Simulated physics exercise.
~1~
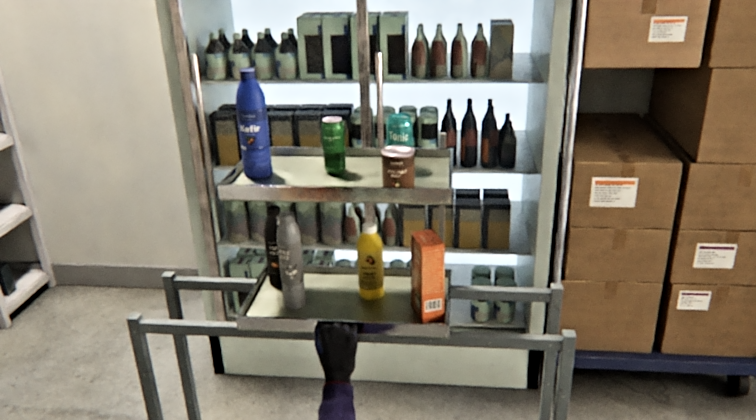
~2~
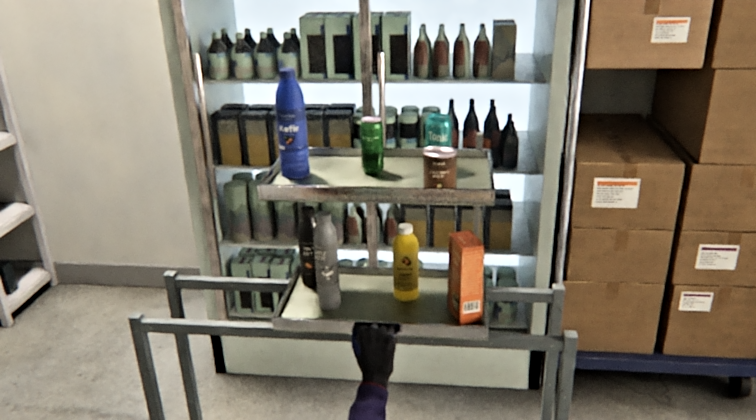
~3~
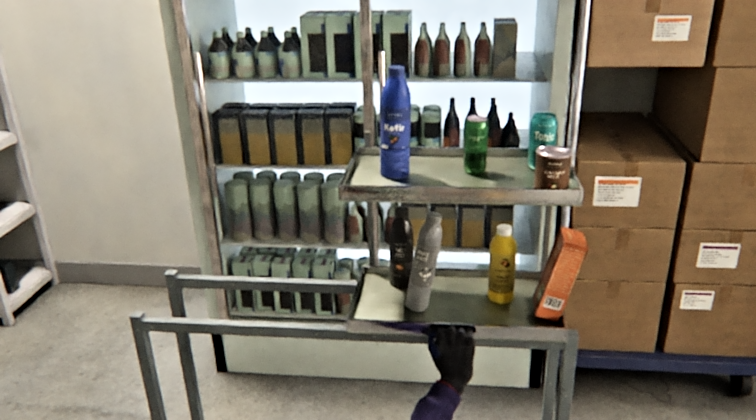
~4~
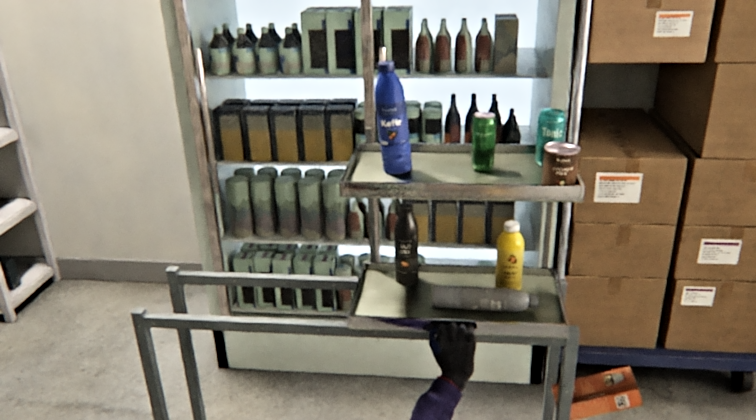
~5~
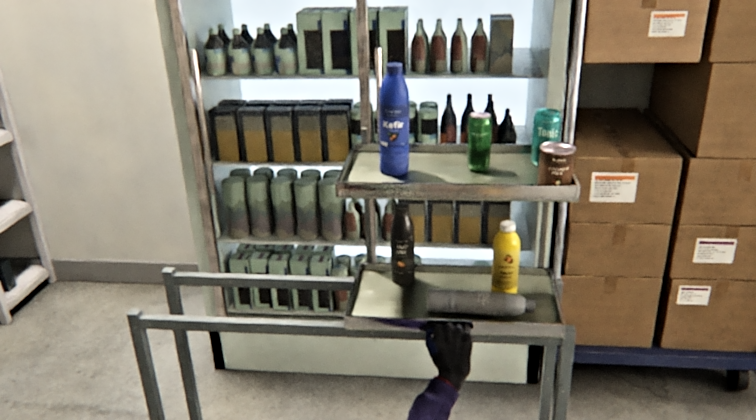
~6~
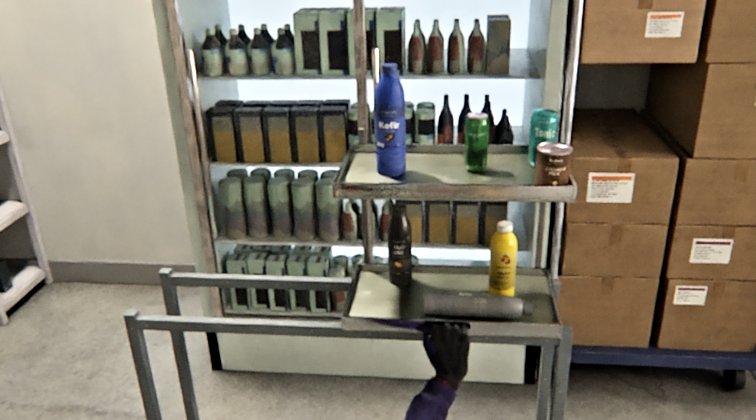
A two-level rack tray holding bottles, cans and a carton slid right, pulled by a gloved hand, until the orange carton tipped off onto the floor and the grey bottle toppled, ending on its side on the tray while the others stayed aboard.
